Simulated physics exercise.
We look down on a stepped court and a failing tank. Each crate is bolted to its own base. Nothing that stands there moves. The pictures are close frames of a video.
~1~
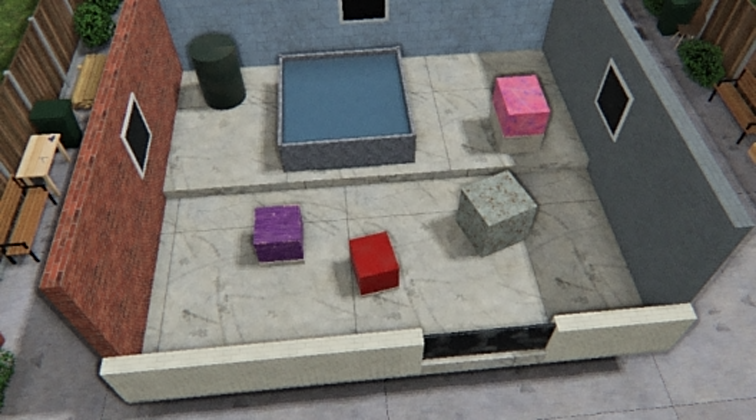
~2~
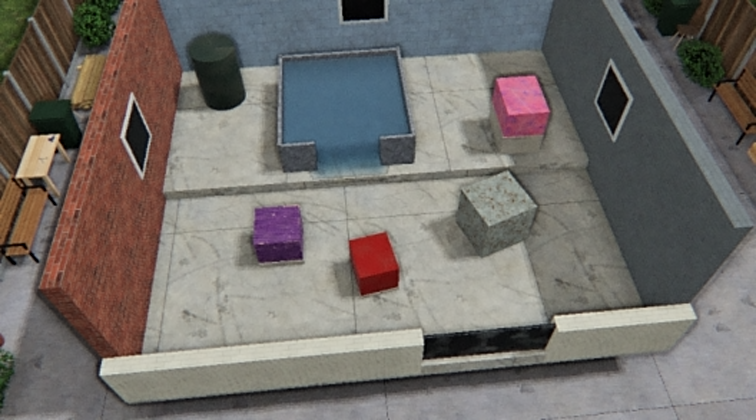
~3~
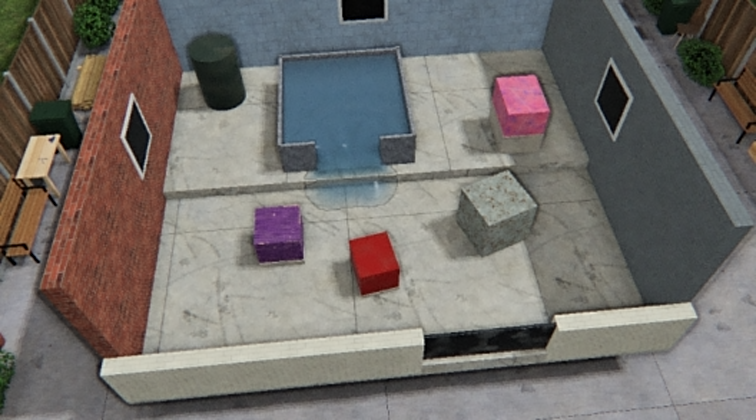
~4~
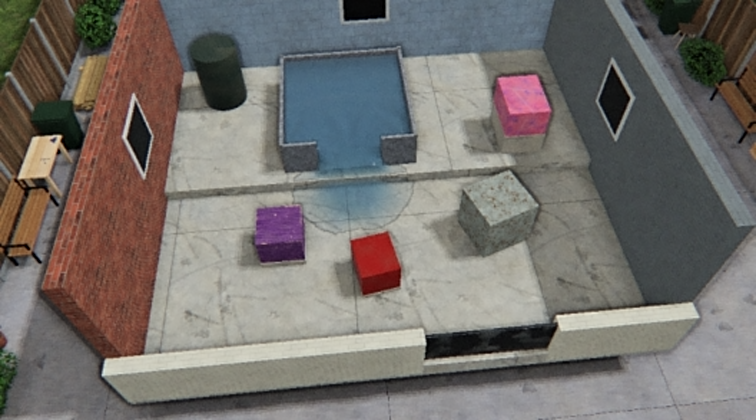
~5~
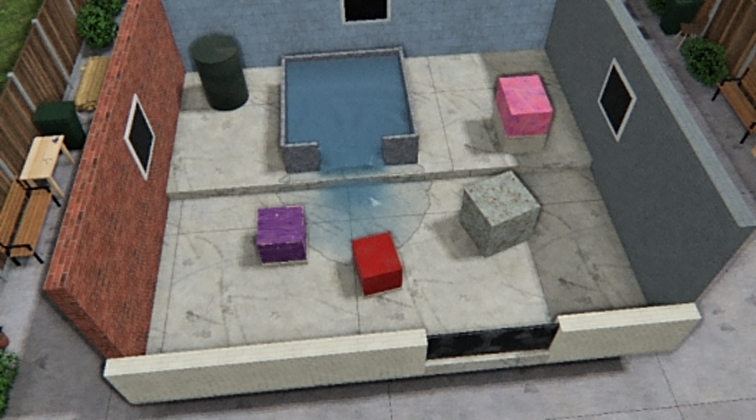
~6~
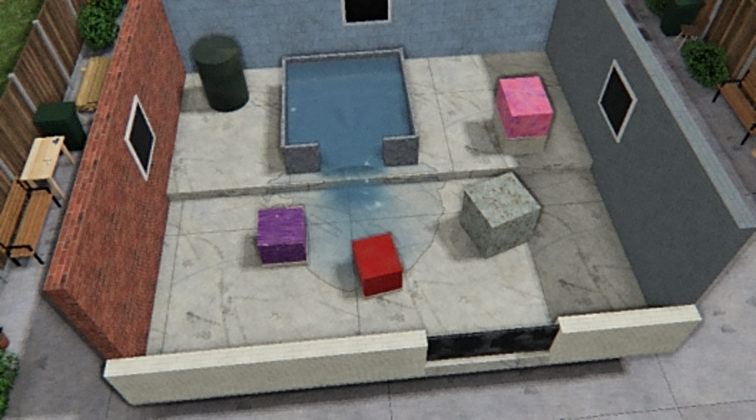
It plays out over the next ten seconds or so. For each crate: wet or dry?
In the end: The red crate gets wet; the purple crate gets wet; the pink crate stays dry.
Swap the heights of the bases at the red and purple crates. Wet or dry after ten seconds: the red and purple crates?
Then: Red ends up wet; purple is topped.
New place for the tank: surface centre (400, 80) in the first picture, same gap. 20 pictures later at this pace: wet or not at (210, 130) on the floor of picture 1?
At that place: Clear.
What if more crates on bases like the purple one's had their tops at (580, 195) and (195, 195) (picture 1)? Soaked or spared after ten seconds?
In turn: Gets wet, is wetted.
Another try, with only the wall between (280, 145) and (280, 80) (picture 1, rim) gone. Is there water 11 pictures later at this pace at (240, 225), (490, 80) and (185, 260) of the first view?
In that order: Covered, no water, flooded.
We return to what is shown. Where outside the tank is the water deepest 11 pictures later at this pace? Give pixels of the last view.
Close to (366, 256).
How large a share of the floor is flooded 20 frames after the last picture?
Roughly 45 per cent.
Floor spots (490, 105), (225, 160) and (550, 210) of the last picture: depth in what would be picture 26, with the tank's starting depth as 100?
In that order: 0, 0 and 0 per cent.
A moment on, water covers 20 % of the floor; the red crate water round its plinth, the purple crate water round its plinth, the pink crate not reached.
Next, water covers 35 % of the floor; the red crate water round its plinth, the purple crate water round its plinth, the pink crate not reached.
Then, water covers 45 % of the floor; the red crate water round its plinth, the purple crate water round its plinth, the pink crate not reached.
Later, water covers 55 % of the floor; the red crate water round its plinth, the purple crate water round its plinth, the pink crate not reached.
In the end, water covers 55 % of the floor; the red crate was topped, the purple crate was topped, the pink crate stayed above the water.
